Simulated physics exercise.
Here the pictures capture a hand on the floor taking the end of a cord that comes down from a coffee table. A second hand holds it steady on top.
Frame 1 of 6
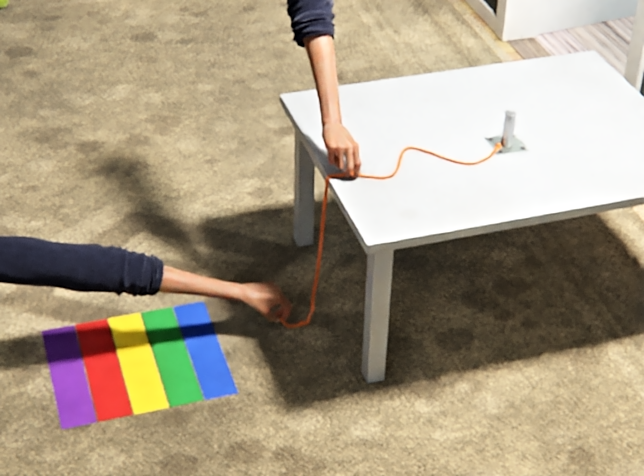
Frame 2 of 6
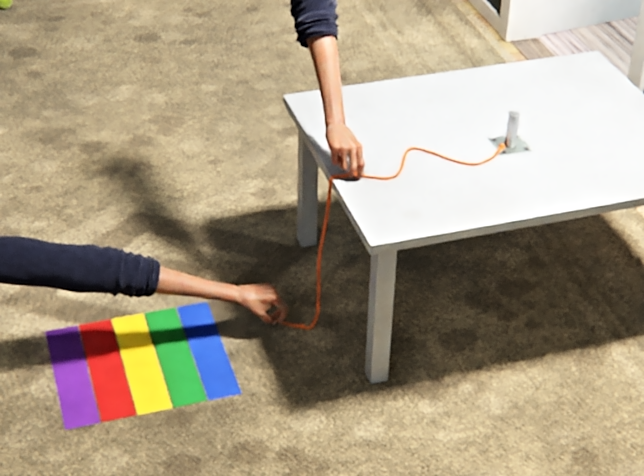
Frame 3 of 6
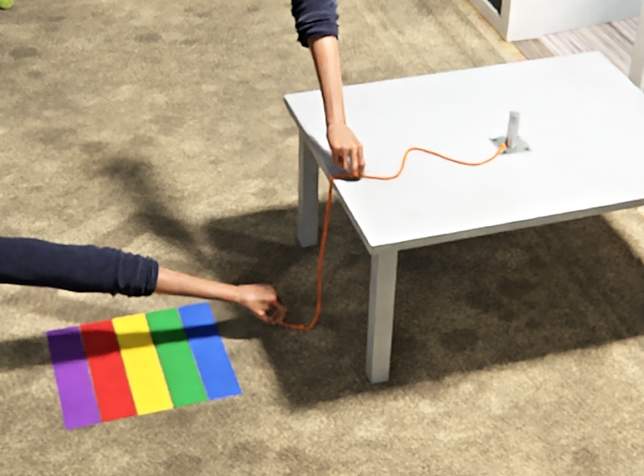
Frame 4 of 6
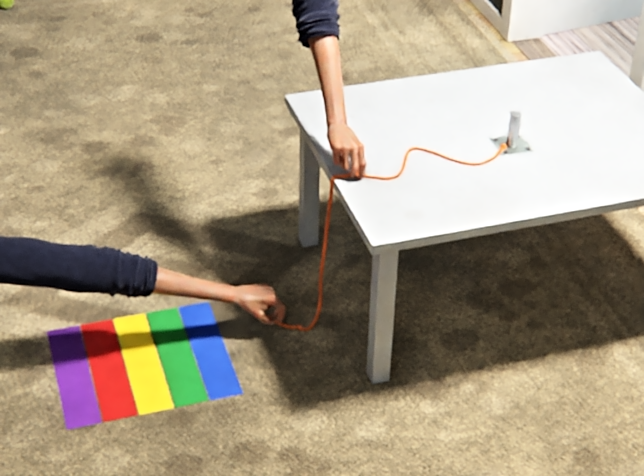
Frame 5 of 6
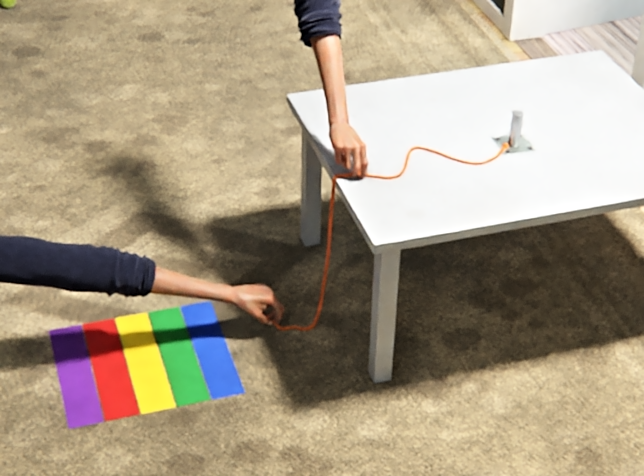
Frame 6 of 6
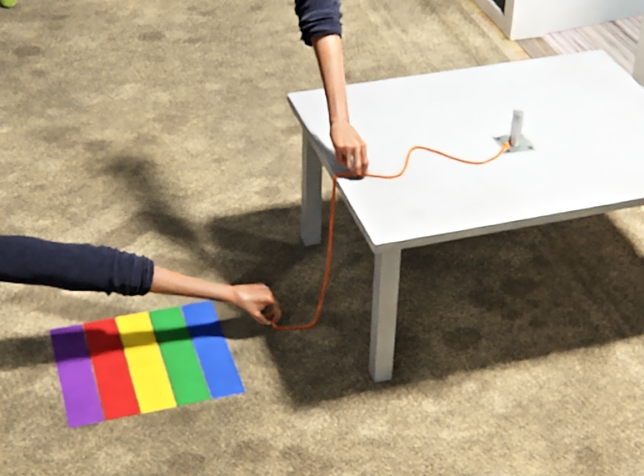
On a sunlit carpet beside a white table, one hand held the end of an orange cord near a rainbow-striped mat while another pressed the cord at the table's edge, both barely moving.
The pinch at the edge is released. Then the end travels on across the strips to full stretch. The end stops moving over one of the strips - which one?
The red strip.
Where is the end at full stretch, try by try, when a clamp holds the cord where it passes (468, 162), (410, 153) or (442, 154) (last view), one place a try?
It would sit near (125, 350) the first time, (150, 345) the second and (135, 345) the third.
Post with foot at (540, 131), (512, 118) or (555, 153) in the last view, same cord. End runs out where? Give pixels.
Roughly (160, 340), then (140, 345), then (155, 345).
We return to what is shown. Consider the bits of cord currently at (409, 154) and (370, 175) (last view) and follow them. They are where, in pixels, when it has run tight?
(383, 165) for the first, (320, 188) for the second.
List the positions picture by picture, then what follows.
In the first picture, end (281, 318); blue (215, 379); green (181, 386); yellow (146, 393); red (111, 400); purple (75, 407).
In the second picture, end (277, 320); cord through (486, 161) (420, 149) (390, 178) (330, 194) (320, 255) (318, 313).
In the third picture, end (276, 321).
In the fourth picture, end (275, 321); cord through (487, 161) (421, 149) (391, 178) (331, 194) (324, 255) (318, 313).
In the fifth picture, end (273, 321).
In the sixth picture, end (272, 321); cord through (490, 160) (424, 148) (394, 177) (334, 192) (330, 254) (319, 311).
A little later, end near (168, 340); over green.
Next, end near (131, 347); over yellow.
When it is tight, end near (110, 351); over red. It gets as far as the red strip.
